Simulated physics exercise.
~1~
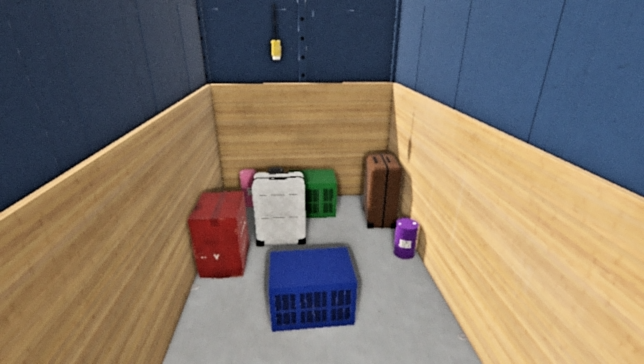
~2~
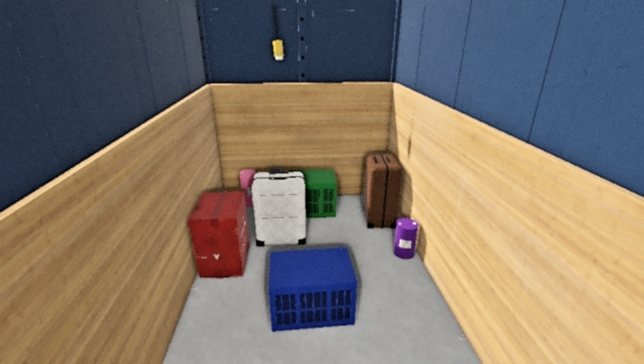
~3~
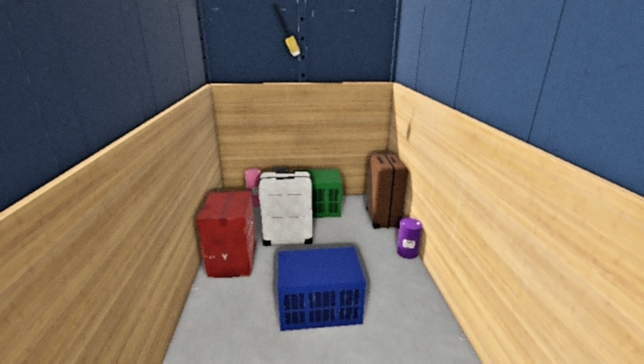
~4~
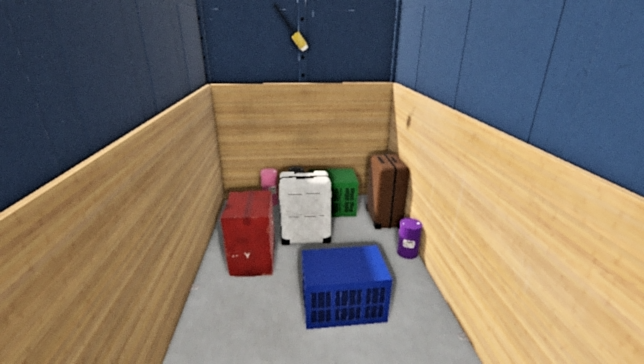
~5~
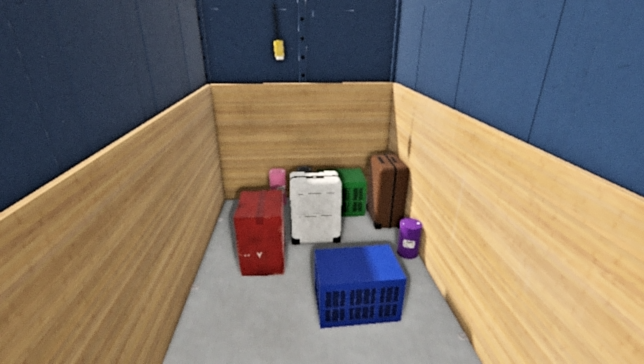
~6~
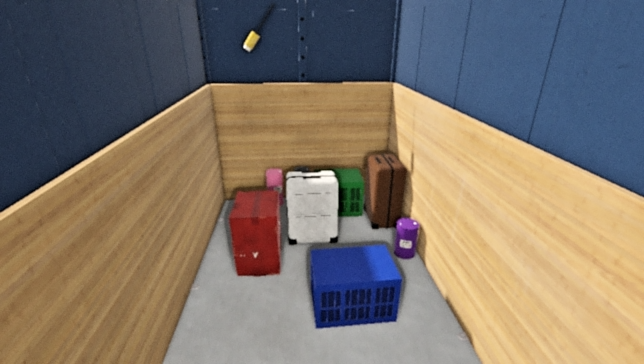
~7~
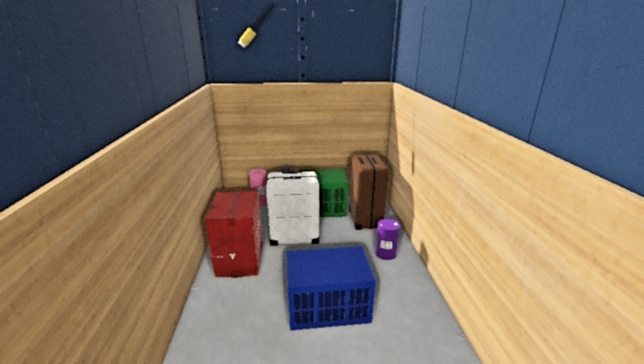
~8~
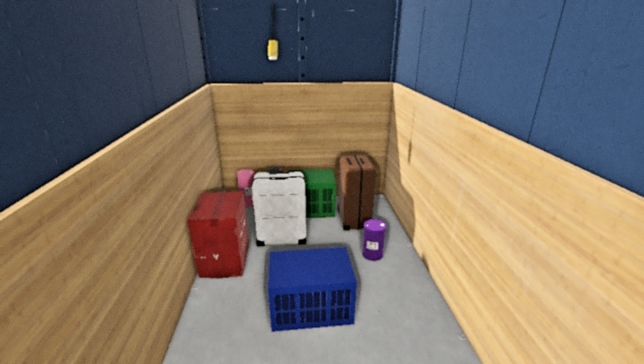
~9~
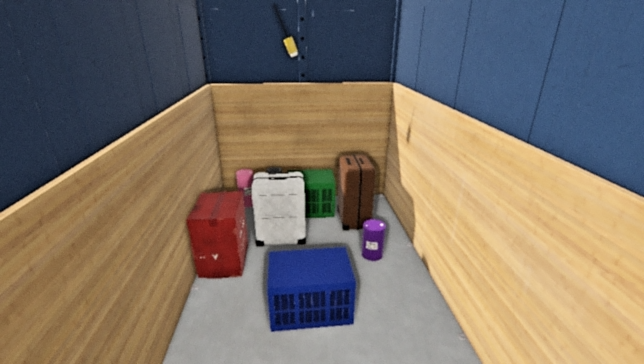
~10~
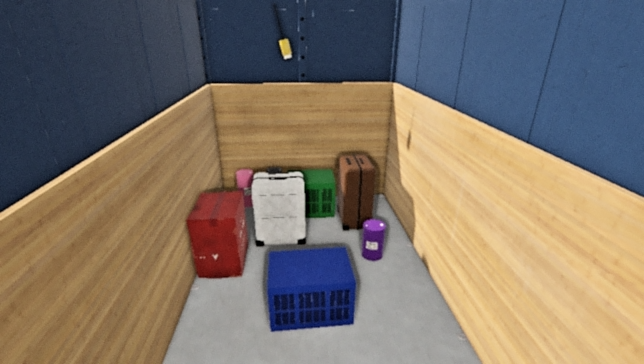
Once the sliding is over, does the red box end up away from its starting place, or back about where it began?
The red box ends up back about where it began. It slides right and then returns left, still upright.
